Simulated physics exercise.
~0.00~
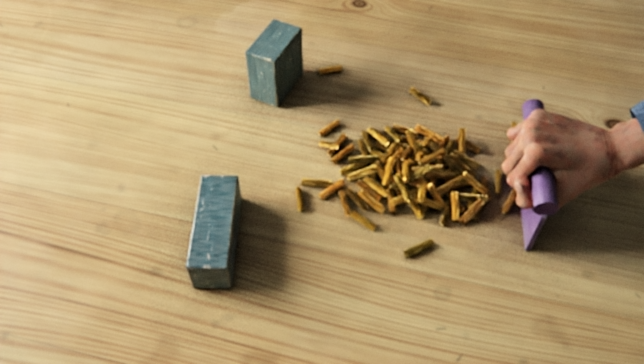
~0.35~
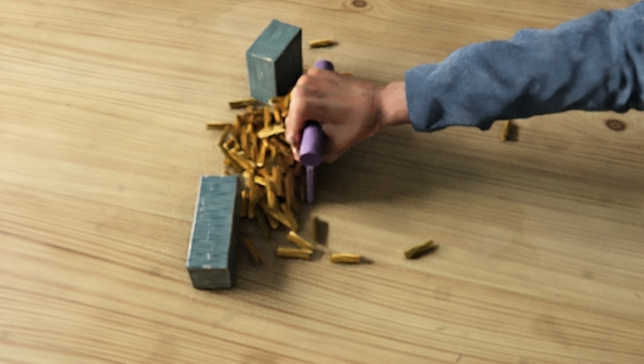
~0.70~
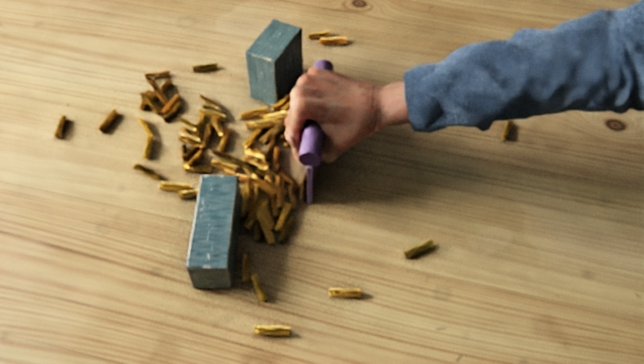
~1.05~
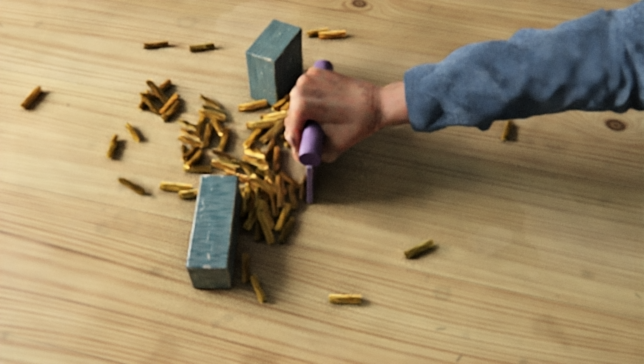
A hand in a blue sleeve grips a purple scraper at the right of a pale wooden tabletop, seen from above at an angle. To its left lies a loose heap of golden-brown dry pasta pieces, with two blue-green blocks standing further left, a gap between them. The scraper sweeps left, shoving the heap against the blocks and into the opening, then halts just short of them. Some pieces spill through and scatter beyond, while a few stray around the edges. Finally, many remain packed between scraper and blocks, others lie in or past the gap, and the blocks have not moved.
